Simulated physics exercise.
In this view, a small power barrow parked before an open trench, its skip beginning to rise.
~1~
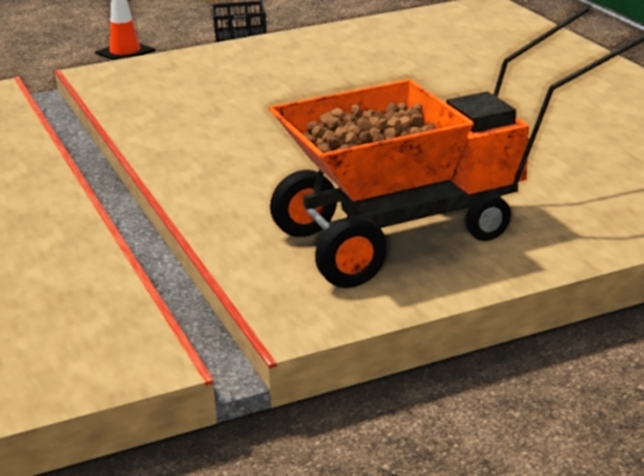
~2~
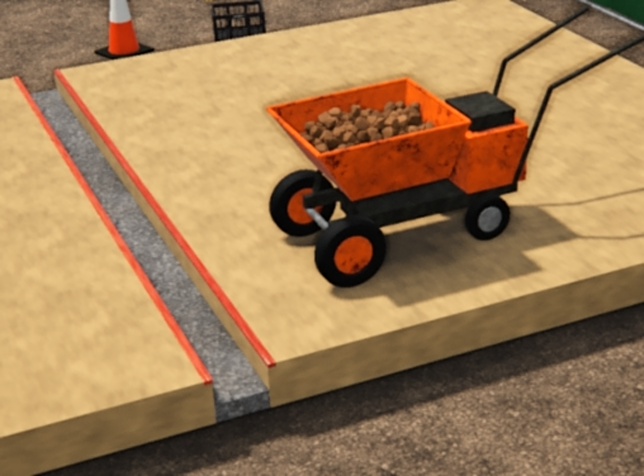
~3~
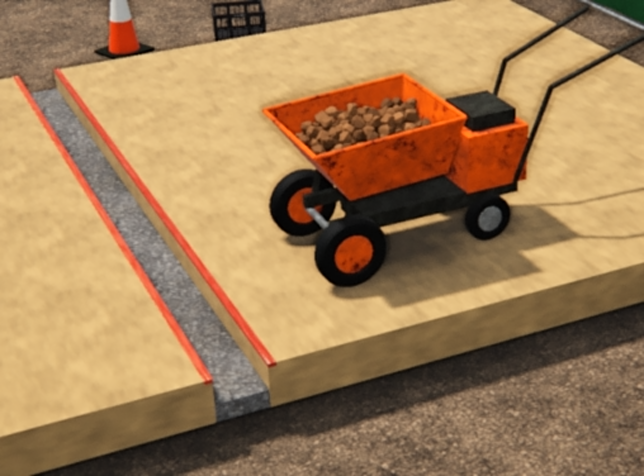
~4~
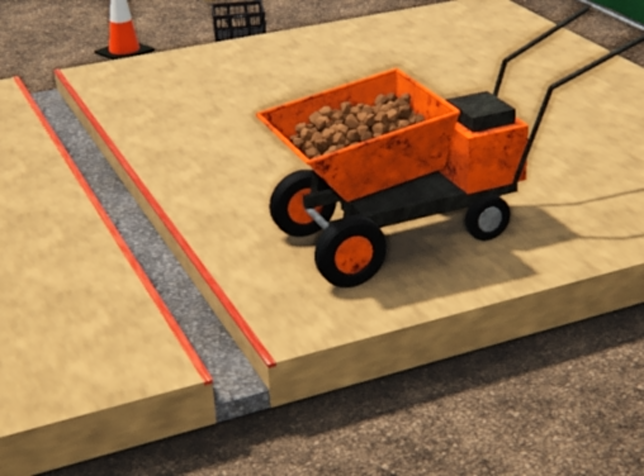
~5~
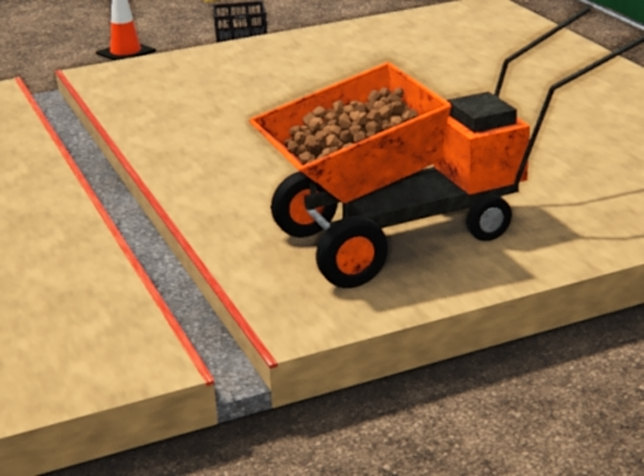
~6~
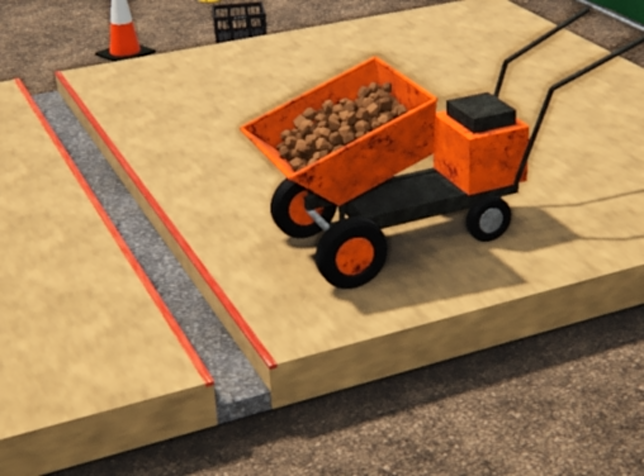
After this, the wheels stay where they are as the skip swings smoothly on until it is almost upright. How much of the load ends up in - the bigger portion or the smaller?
I expect most of the load to land in the trench.
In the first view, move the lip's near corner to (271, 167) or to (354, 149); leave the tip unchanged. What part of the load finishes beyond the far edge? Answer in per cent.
In order, close to 60 and 0 in a hundred.
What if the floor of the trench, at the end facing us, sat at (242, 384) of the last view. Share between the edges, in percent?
Around 60 percent.
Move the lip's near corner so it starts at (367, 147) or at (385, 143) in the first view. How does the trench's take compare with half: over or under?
Respectively: A smaller portion, a smaller portion.
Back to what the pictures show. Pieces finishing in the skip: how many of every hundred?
It is some 10 percent.
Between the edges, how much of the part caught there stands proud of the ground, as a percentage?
It works out at about 35 percent.
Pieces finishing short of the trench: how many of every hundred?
15 percent.
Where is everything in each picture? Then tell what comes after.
Lip of the skip at (322, 156), level; top of the load at (372, 132), clay clods; first edge of the trench at (253, 336); far edge at (191, 352), the trench under half as wide as the skip, and about half as deep as wide, in the first frame.
Lip of the skip at (320, 157), level; top of the load at (370, 132), in the second frame.
Lip of the skip at (315, 158), tipped barely; top of the load at (367, 130), in the third frame.
Lip of the skip at (309, 163), tipped a little; top of the load at (377, 130), in the fourth frame.
Lip of the skip at (301, 169), tipped a little; top of the load at (384, 126), in the fifth frame.
Lip of the skip at (291, 178), tipped clearly; top of the load at (384, 118); first edge of the trench at (253, 337); far edge at (191, 353), in the sixth frame.
Soon after the last picture, skip tipped steeply; all in the skip.
A little later, skip tipped steeply; nearly all in the skip; a stray few in or heaped over the trench; a stray few falling.
Later still, skip tipped right over; about a third in the skip; a stray few short of the trench; about two thirds in or heaped over the trench; a small part beyond it; a stray few falling.
By the end, skip tipped right over; a small part in the skip; a small part short of the trench; about two thirds in or heaped over the trench; a small part beyond it.
